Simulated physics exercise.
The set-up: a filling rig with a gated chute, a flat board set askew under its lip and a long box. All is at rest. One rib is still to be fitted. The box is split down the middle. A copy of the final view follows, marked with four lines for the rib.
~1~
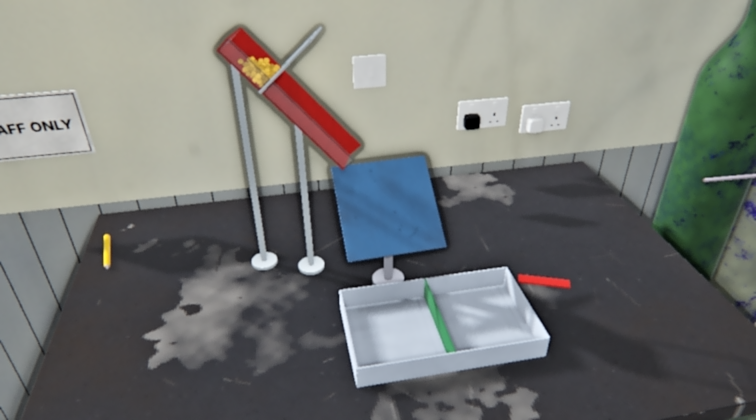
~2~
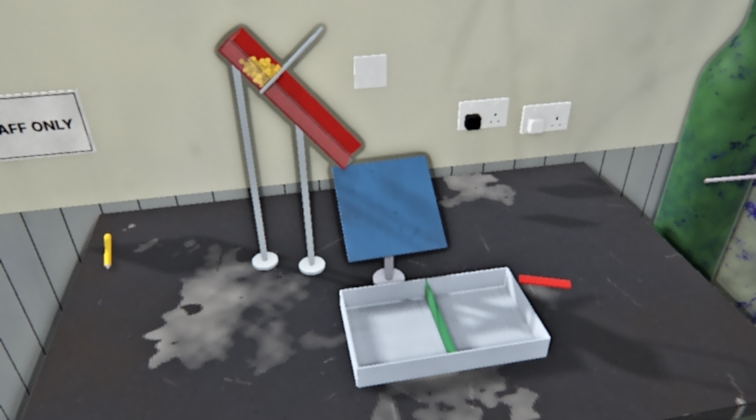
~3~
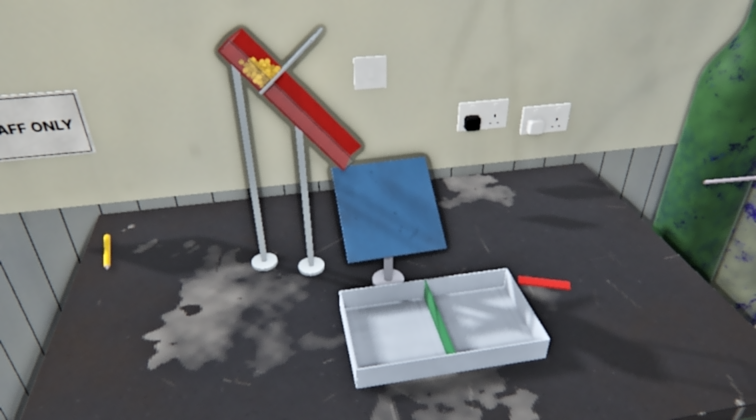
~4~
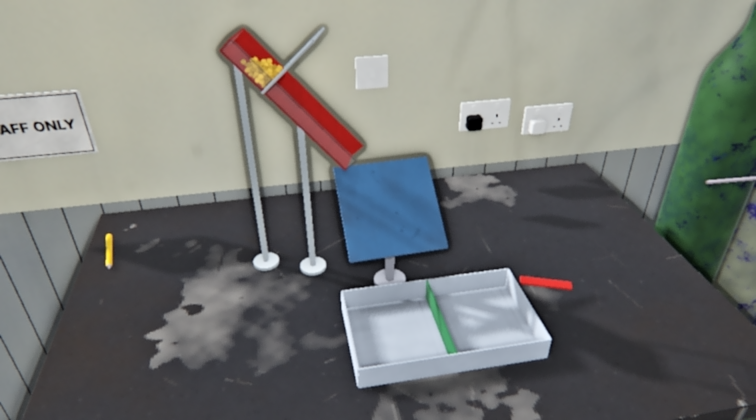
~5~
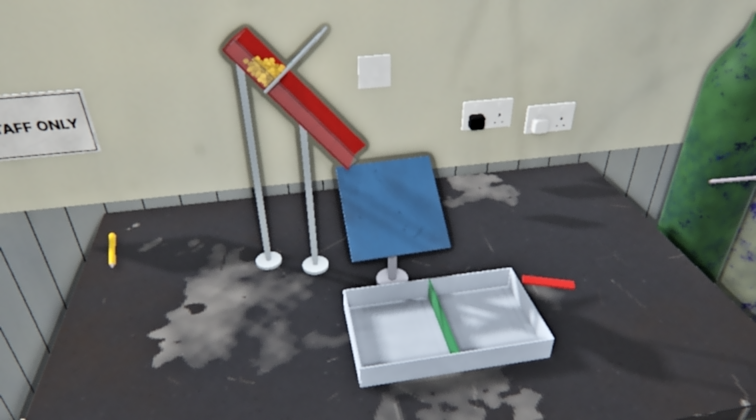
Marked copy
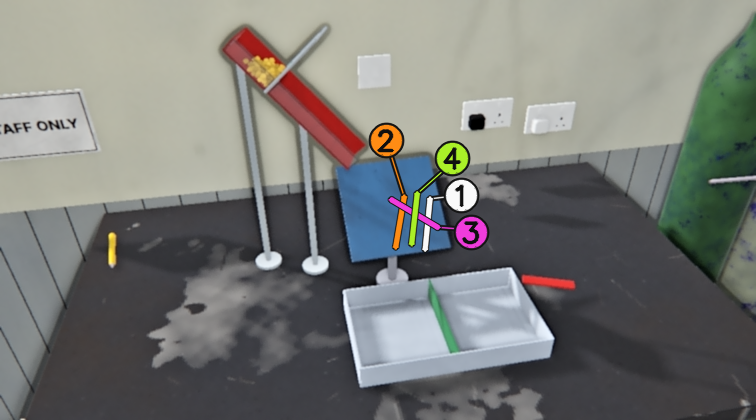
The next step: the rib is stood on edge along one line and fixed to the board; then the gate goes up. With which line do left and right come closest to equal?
It is 3.
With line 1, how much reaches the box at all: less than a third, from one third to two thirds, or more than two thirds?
It is more than two thirds.
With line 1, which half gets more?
The left half.
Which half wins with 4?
Left.
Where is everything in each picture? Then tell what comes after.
In the first picture, load behind the gate near (261, 69), puffed corn balls; lip of the chute near (347, 162), sloping fairly steeply.
In the second picture, middle of the board near (389, 206), tilted fairly steeply; middle of its low edge near (399, 254); of its high edge near (379, 161).
In the third picture, front corners of the box near (357, 370) and (549, 339); front end of its middle wall near (455, 354).
In the fourth picture, middle of the load near (264, 70); lip near (349, 163).
In the fifth picture, middle of the load near (267, 69); lip near (351, 162).
On the marked copy, line 1 from (430, 198) to (425, 249); line 2 from (404, 196) to (395, 247); line 3 from (391, 199) to (437, 227); line 4 from (417, 193) to (411, 243).
For line 1, of what is caught, the whole lot in the left half, none at all in the right.
For line 2, of what is caught, all but a few in the left half, a small share in the right.
For line 3, of what is caught, close to half in the left half, close to half in the right.
For line 4, of what is caught, the whole lot in the left half, none at all in the right.
